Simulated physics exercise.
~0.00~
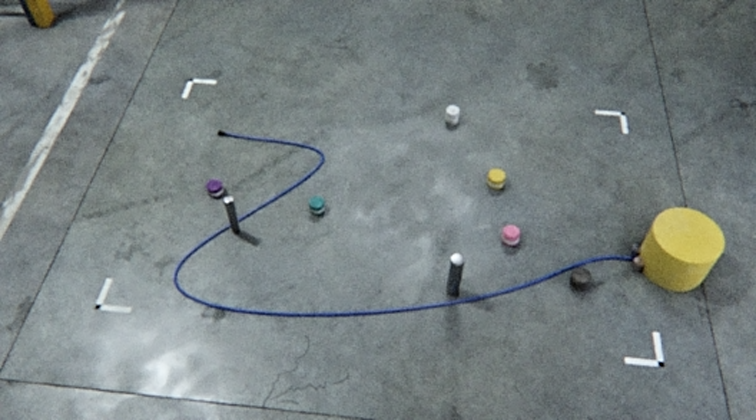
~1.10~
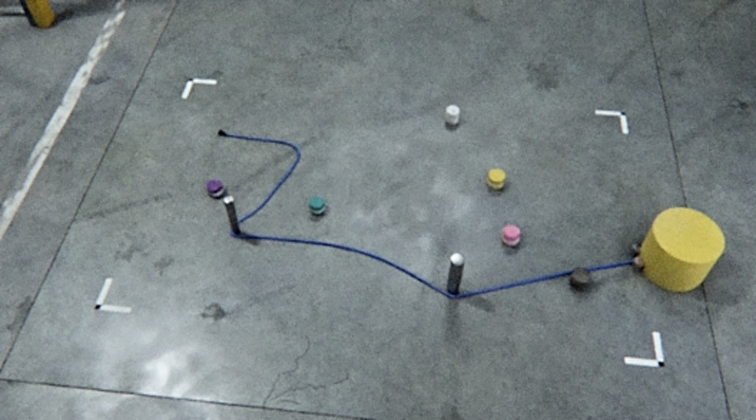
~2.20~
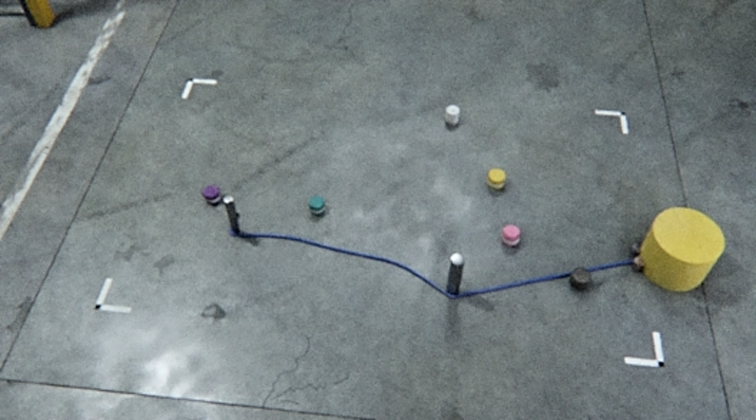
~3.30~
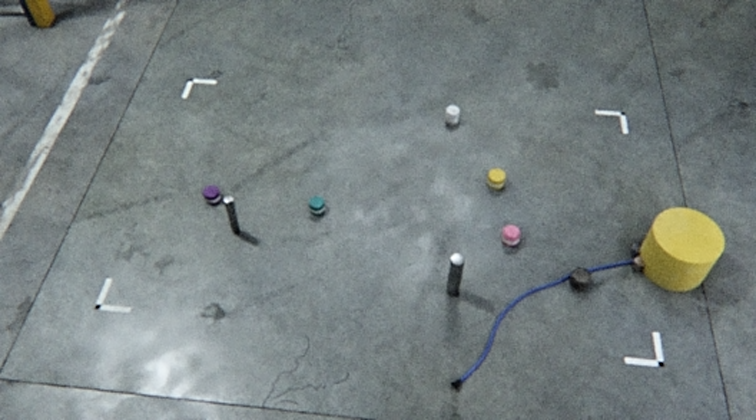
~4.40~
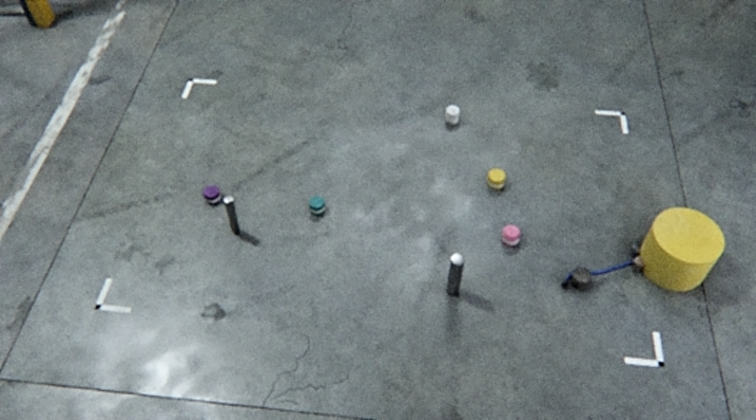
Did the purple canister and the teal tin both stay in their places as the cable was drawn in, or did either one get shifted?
The purple canister shifted slightly from its place, while the teal tin stayed put.
